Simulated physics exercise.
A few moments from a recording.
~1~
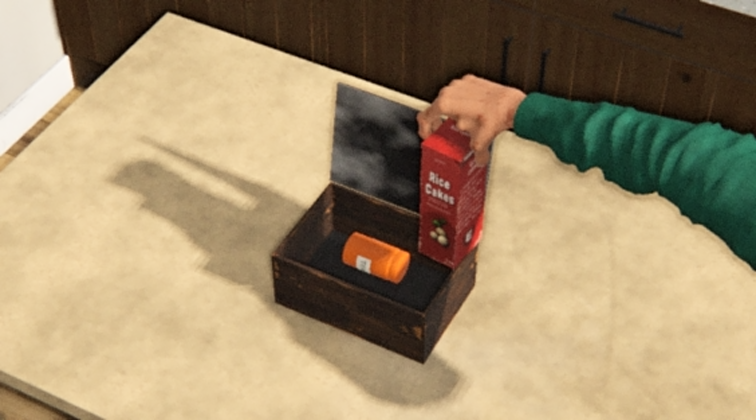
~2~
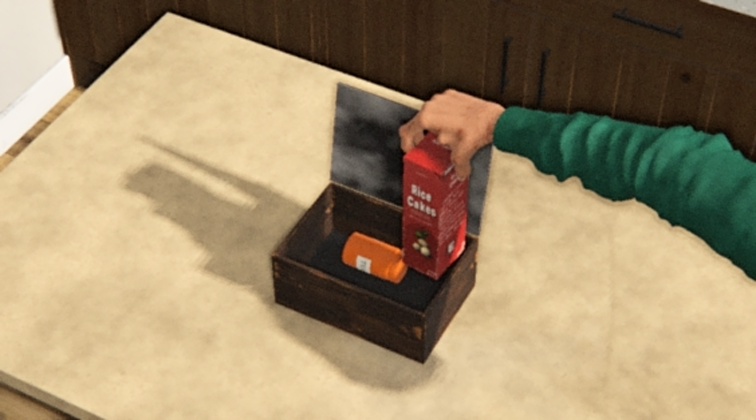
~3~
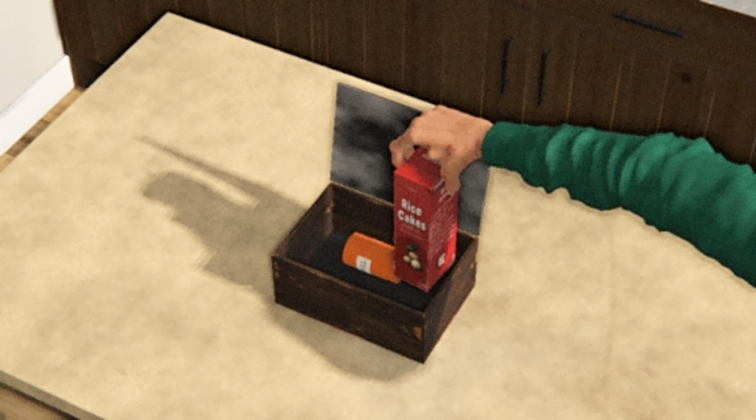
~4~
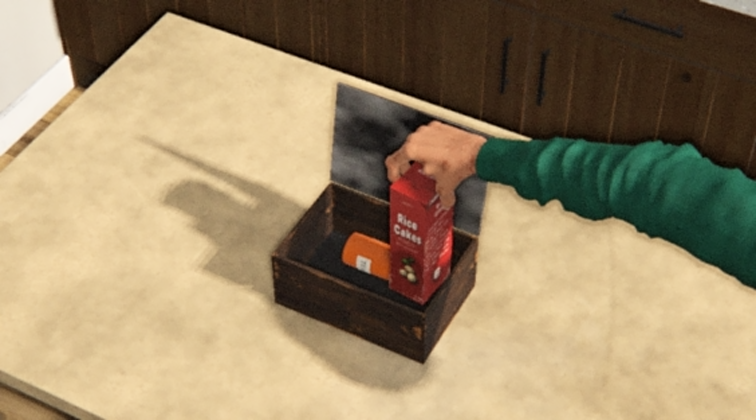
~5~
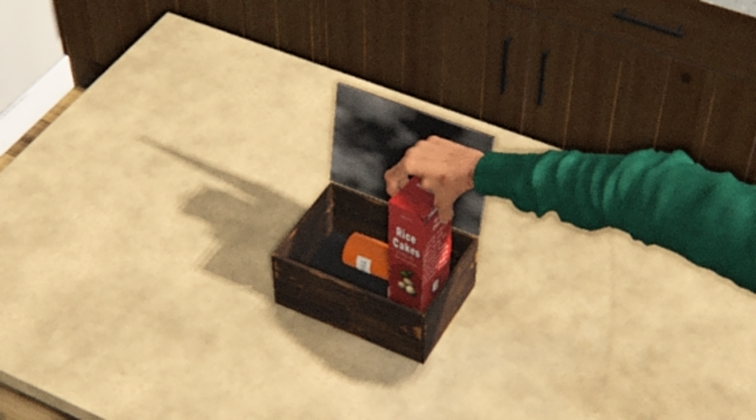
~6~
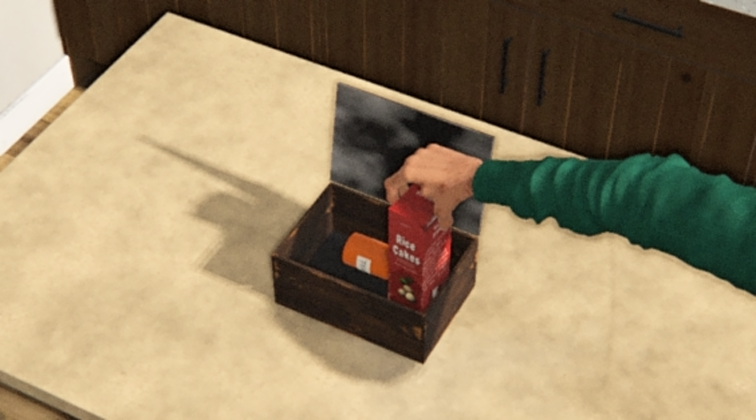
An arm in a green sleeve reaches in from the right over a pale tabletop with dark wooden cabinets behind, seen from above at an angle. The hand grips a red rice cakes carton by its top, above the right side of an open dark wooden box where an orange container lies. The hand moves the carton slightly left and lowers it into the box, while the camera stays still.
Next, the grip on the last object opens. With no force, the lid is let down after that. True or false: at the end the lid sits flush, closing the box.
False, a gap remains.
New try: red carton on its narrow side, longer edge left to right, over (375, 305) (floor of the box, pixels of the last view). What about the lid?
Then the lid does shut, as it turns out.
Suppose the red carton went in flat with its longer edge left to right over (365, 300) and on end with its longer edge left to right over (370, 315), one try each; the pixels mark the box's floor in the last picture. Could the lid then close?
Try one: Lid goes down; try two: Lid stays raised.
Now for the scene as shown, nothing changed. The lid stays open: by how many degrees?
Lid angle from rim - close to 75°.
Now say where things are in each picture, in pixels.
Still above its spot; red carton (453, 193); orange shaker (376, 258), in the first picture.
Still above its spot; red carton (435, 205); orange shaker (376, 258), in the second picture.
Still above its spot; red carton (426, 218); orange shaker (376, 258), in the third picture.
Still above its spot; red carton (422, 233); orange shaker (376, 258), in the fourth picture.
Still above its spot; red carton (420, 245); orange shaker (376, 258), in the fifth picture.
In place under the hand; red carton (420, 253); orange shaker (376, 258), in the sixth picture.
Then, 1.20 s after the last picture, lid starting down.
Then, 2.70 s after the last picture, lid 74° above the rim.
At rest, lid 74° above the rim; both in place. Seen from the same camera at the end, red carton near (420, 253).
